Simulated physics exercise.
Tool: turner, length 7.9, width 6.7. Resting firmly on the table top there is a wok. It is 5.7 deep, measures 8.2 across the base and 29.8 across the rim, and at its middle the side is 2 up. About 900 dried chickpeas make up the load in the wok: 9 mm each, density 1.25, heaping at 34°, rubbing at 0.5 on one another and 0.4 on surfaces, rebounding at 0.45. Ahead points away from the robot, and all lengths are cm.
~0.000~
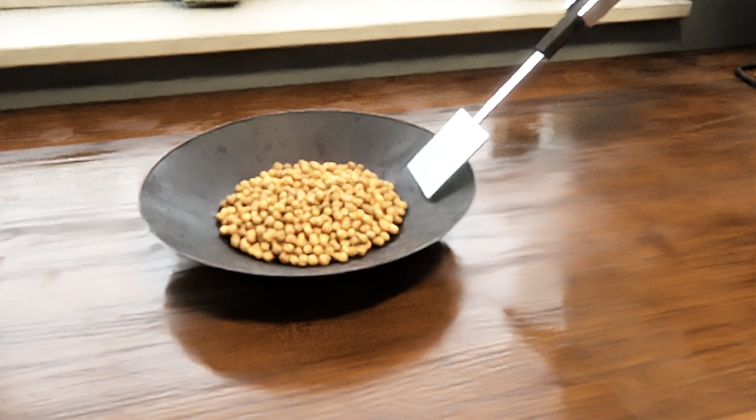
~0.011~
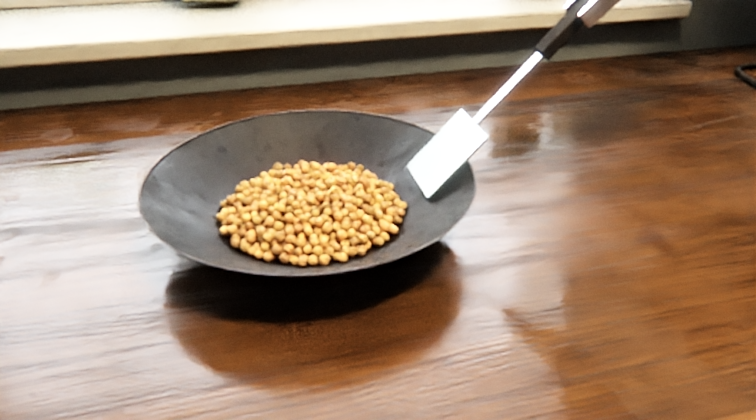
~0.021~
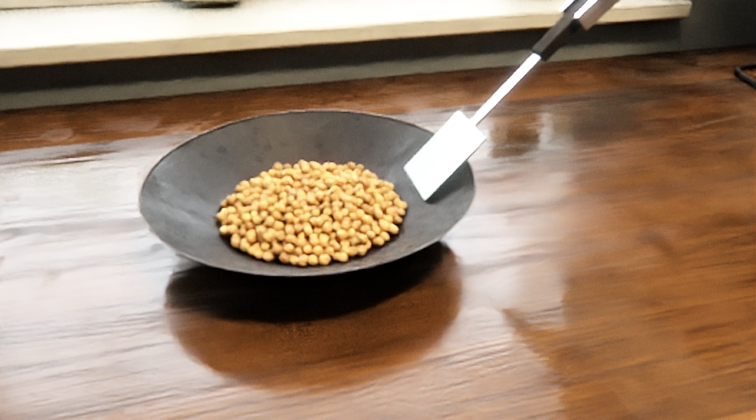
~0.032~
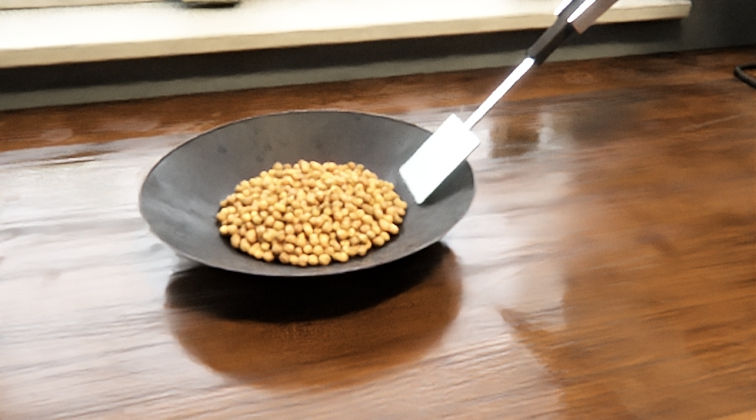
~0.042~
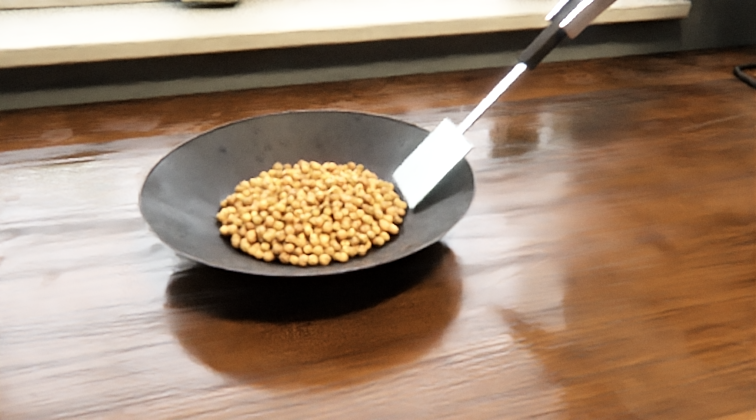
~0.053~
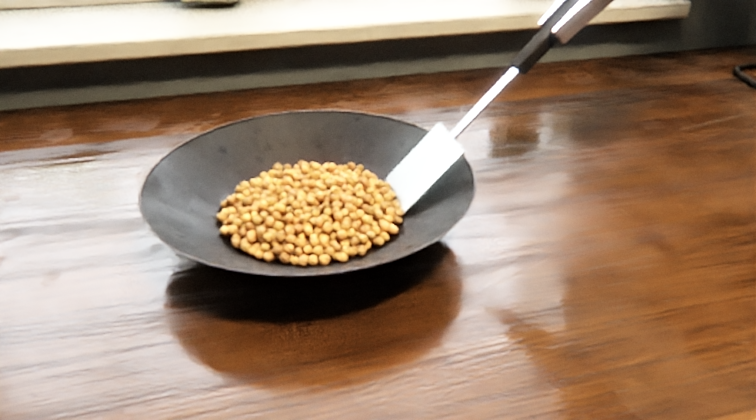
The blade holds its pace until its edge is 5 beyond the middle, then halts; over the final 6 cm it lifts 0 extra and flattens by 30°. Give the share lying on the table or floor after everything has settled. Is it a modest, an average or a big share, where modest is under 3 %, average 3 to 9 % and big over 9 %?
Modest.
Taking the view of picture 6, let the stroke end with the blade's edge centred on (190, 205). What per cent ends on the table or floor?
Something close to 15 in a hundred.
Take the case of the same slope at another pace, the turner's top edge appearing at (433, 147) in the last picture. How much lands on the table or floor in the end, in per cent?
About 0 per cent.
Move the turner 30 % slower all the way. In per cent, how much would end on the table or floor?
0 %.
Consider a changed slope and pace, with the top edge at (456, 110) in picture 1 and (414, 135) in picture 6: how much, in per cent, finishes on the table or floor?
It works out to about 0 %, more or less.
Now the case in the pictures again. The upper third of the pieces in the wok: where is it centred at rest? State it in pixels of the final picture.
It is centred around (213, 200).
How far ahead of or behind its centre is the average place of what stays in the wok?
4.5 cm ahead.
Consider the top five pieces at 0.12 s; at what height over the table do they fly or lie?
Height: Approx. 4 cm.
After 0.12 s, sloping 46°, highest piece 5 above the table; 900 in the wok.
After 0.19 s, sloping 35°, highest piece 5 above the table; 900 in the wok.
After 0.42 s, sloping 16°, highest piece 6 above the table; 900 in the wok.
After 1.47 s, sloping 16°, highest piece 6 above the table; 900 in the wok.
At rest, 900 in the wok. That is 0 % on the table or floor.
